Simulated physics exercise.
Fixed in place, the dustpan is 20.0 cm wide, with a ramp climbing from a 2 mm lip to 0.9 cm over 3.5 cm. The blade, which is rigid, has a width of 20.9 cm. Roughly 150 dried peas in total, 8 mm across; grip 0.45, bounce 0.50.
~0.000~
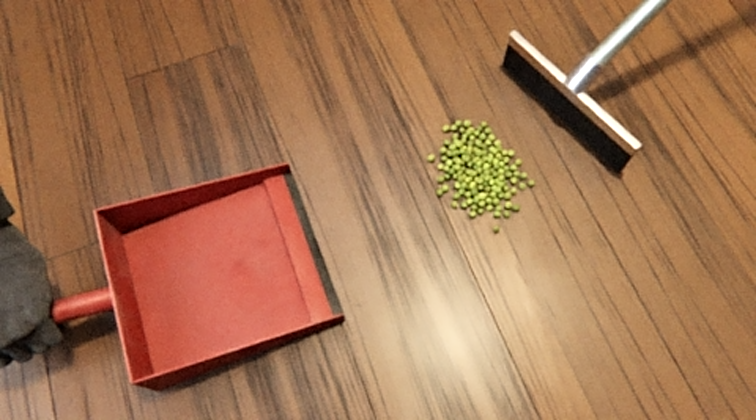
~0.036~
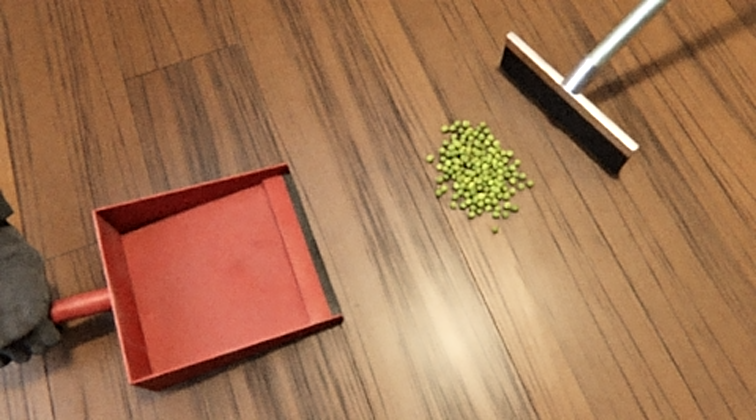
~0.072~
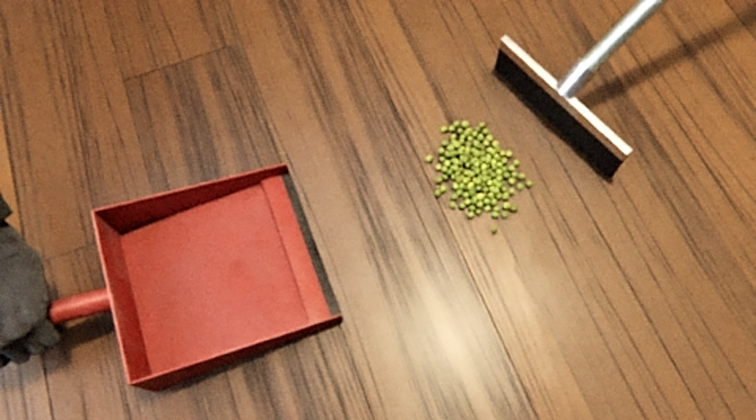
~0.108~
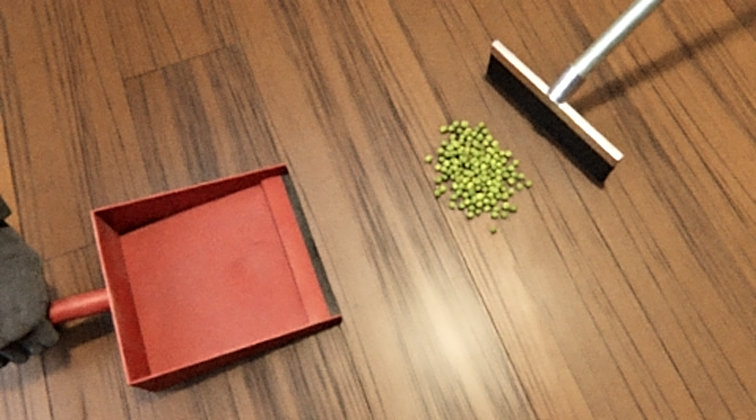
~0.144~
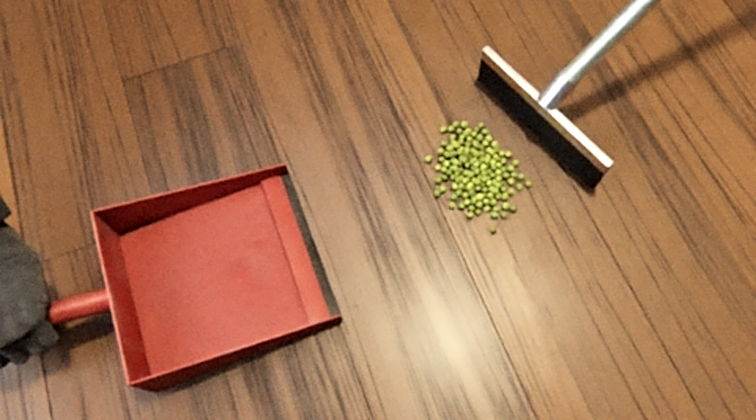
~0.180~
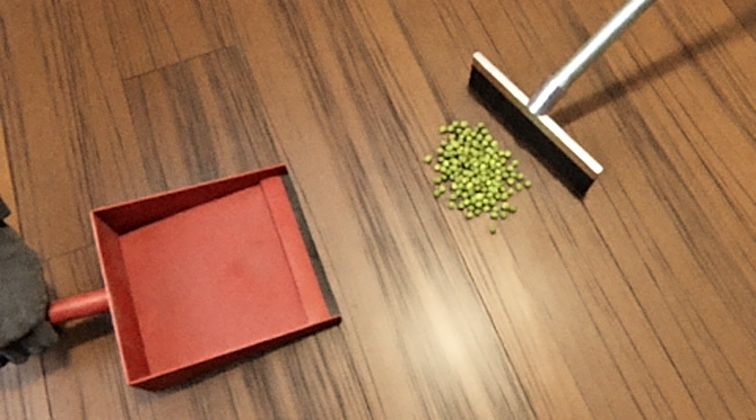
A wide, dark-edged blade on a metal pole starts at the upper right of a wooden floor, apart from a pile of small green peas. It slides left and slightly down, closing most of the gap, while the peas stay still and a gloved hand holds a red dustpan at left.
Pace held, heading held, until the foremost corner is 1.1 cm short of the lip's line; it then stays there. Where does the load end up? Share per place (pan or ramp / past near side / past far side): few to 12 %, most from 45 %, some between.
Pan: Few. Near side: Some. Far side: Few.
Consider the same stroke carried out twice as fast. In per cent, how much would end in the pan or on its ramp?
About 30 per cent.
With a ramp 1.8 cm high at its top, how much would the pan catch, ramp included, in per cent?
5 per cent.
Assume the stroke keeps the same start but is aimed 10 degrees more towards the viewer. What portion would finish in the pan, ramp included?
Then about 10 per cent.
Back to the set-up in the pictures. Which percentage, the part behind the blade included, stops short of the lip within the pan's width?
That comes to near 75 percent.
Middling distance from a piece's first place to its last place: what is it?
22 cm, roughly.
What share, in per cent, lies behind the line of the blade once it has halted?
Estimate: Around 5 %.
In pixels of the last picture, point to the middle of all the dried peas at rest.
Near (335, 269).
After 0.49 s, middle of the blade 18 cm from the lip; 0 % over the lip, far side 0 %, near side 0 %.
After 0.70 s, middle of the blade 9 cm from the lip; 0 % over the lip, far side 0 %, near side 10 %.
After 1.03 s, middle of the blade 4 cm from the lip; 5 % over the lip, far side 0 %, near side 20 %.
By 1.5 s all is still; pan 5 %, near side 20 %, far side 0 %, in front of the lip or behind the blade 75 %.
